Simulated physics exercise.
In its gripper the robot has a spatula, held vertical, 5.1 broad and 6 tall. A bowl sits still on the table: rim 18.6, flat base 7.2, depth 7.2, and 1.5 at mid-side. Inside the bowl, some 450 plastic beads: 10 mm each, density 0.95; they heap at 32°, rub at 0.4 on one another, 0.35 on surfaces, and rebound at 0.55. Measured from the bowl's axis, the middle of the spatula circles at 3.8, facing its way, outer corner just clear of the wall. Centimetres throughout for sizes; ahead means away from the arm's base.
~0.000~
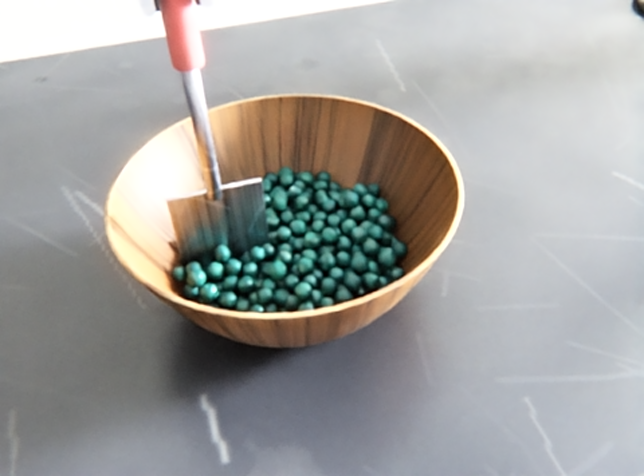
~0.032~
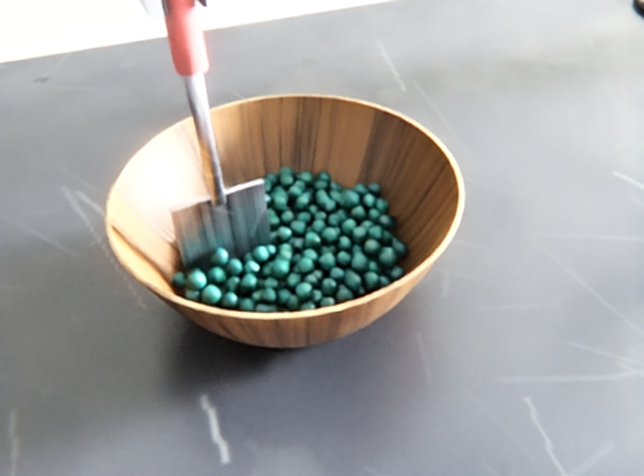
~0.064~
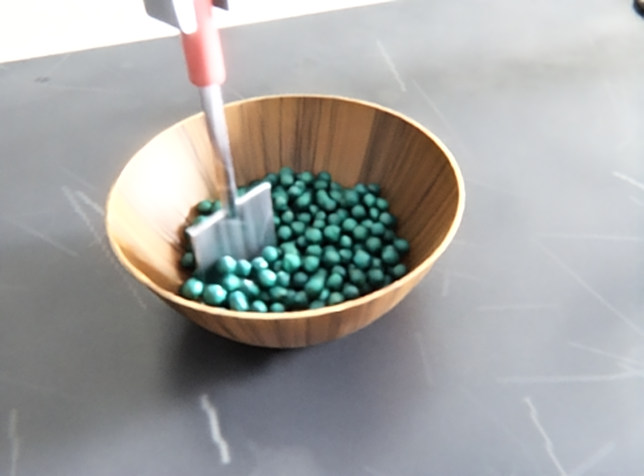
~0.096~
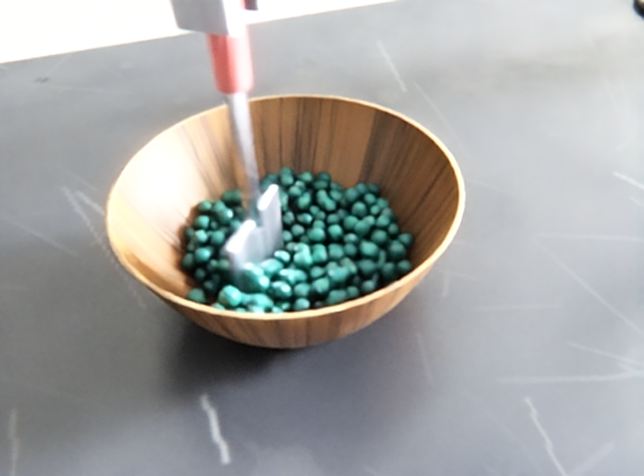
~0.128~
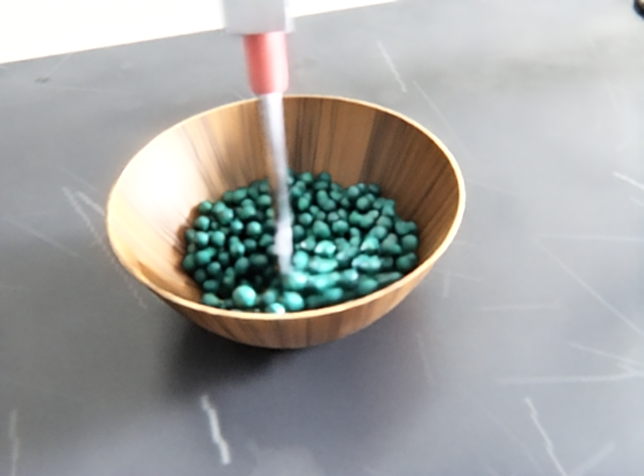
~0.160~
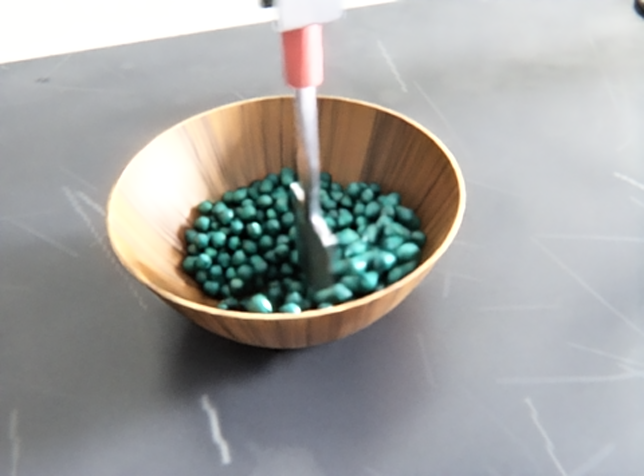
In the video, a robot gripper holds a spatula upright in a wooden bowl of green beads and sweeps it from the left side toward the right, turning the blade and pushing beads along while the bowl stays still.
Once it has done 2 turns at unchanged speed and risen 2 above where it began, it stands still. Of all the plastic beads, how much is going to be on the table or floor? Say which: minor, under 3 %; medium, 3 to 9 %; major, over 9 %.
That would be a medium share.
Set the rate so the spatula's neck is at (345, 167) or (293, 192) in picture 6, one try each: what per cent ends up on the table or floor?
Close to 15 and 5 in a hundred.
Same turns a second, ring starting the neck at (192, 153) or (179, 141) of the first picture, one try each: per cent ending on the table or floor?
Close to 5 per cent for the first and close to 0 per cent for the second.
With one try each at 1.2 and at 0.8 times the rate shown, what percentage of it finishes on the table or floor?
Around 10 percent on the first try and 0 percent on the second.
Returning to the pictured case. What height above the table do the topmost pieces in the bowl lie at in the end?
6.0 cm, roughly.
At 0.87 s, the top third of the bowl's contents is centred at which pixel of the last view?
The centre is roughly (311, 207).
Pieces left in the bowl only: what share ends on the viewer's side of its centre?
Estimate: Some 50 %.
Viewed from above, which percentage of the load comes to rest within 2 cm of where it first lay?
Around 15 in a hundred, roughly.
By 0.52 s, 340° round, highest piece 9 above the table; 435 in the bowl, 12 on the table or floor, 4 in flight or on the tool.
By 0.87 s, 224° round, highest piece 7 above the table; 431 in the bowl, 20 on the table or floor.
By 1.25 s, 0° round, highest piece 6 above the table; 431 in the bowl, 20 on the table or floor.
By 1.95 s, 0° round, highest piece 6 above the table; 431 in the bowl, 20 on the table or floor.
Final count, 431 in the bowl, 20 on the table or floor. That is 4 % on the table or floor.
